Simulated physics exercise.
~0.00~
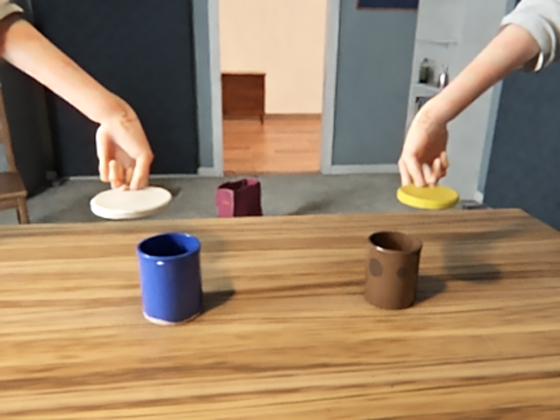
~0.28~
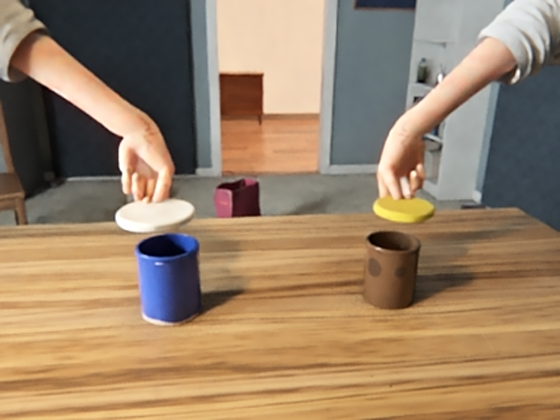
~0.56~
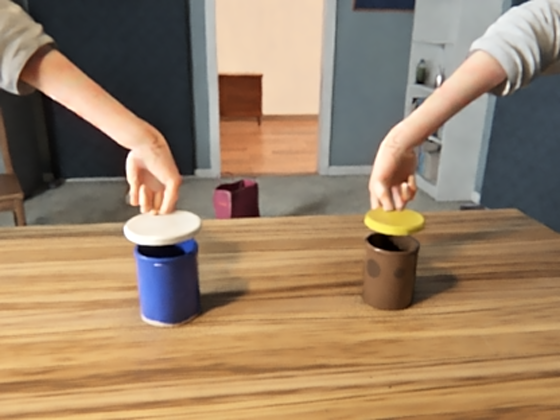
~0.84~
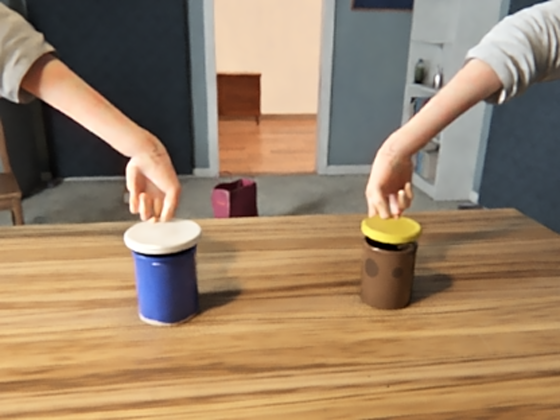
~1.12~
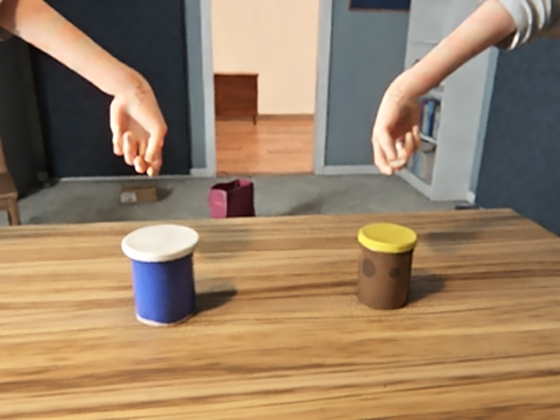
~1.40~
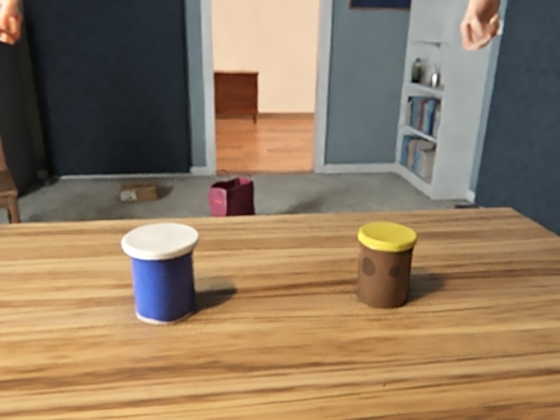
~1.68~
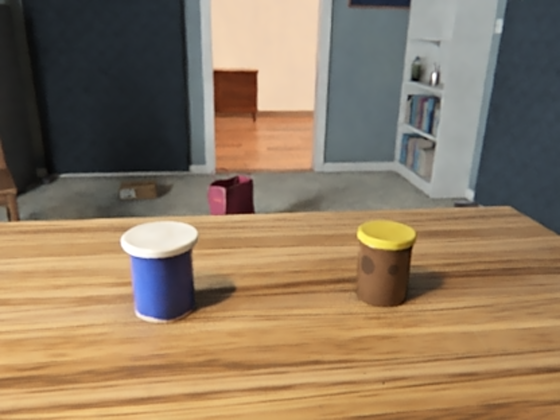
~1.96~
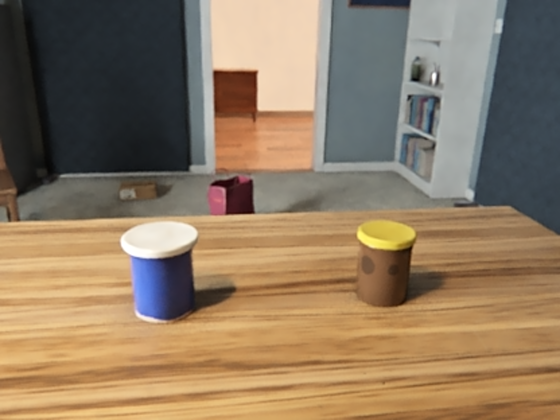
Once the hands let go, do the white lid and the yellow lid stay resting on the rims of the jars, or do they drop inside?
Both lids stay on top, with the white lid resting on the rim of the blue jar and the yellow lid resting on the rim of the brown jar.
